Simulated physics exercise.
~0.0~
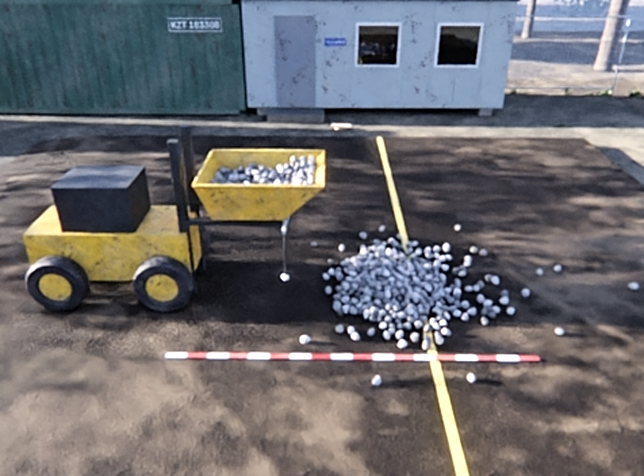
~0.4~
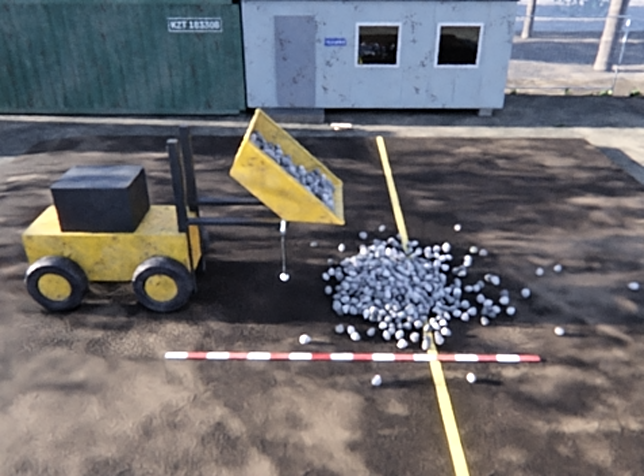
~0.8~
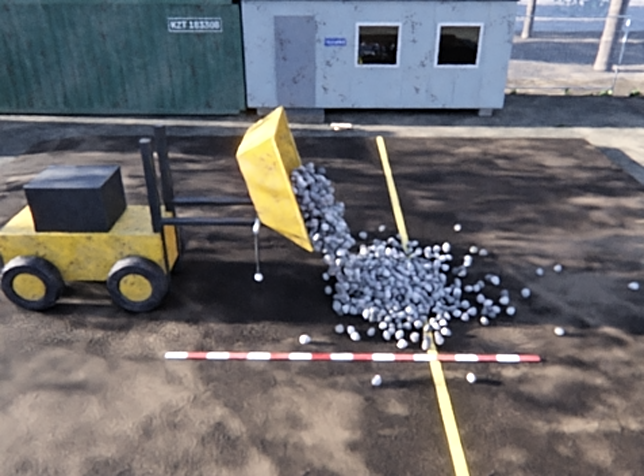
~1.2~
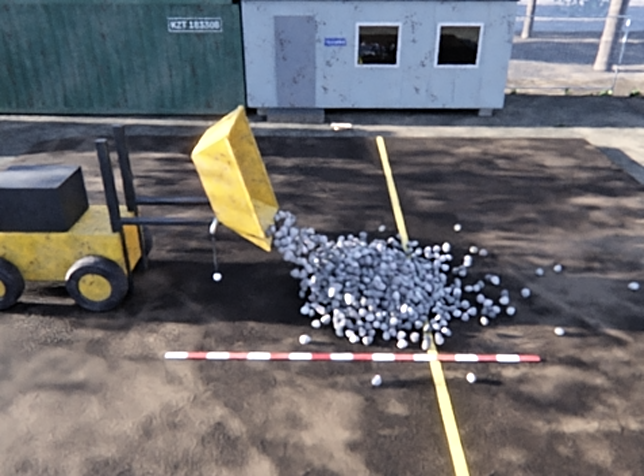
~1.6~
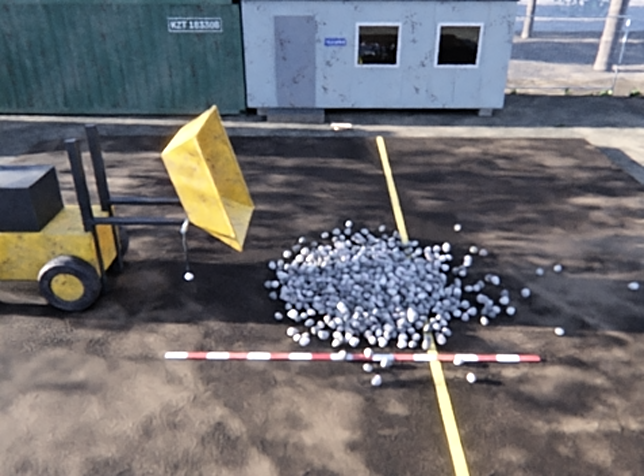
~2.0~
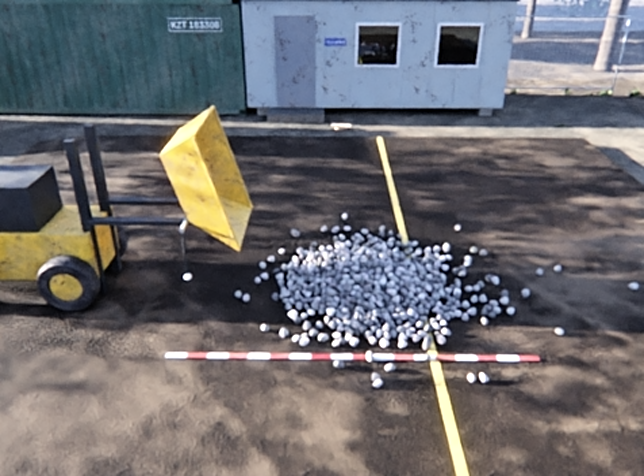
Yellow forklift tipping a skip of grey cobbles onto an earlier heap while backing left, leaving a broader pile across the yellow line.
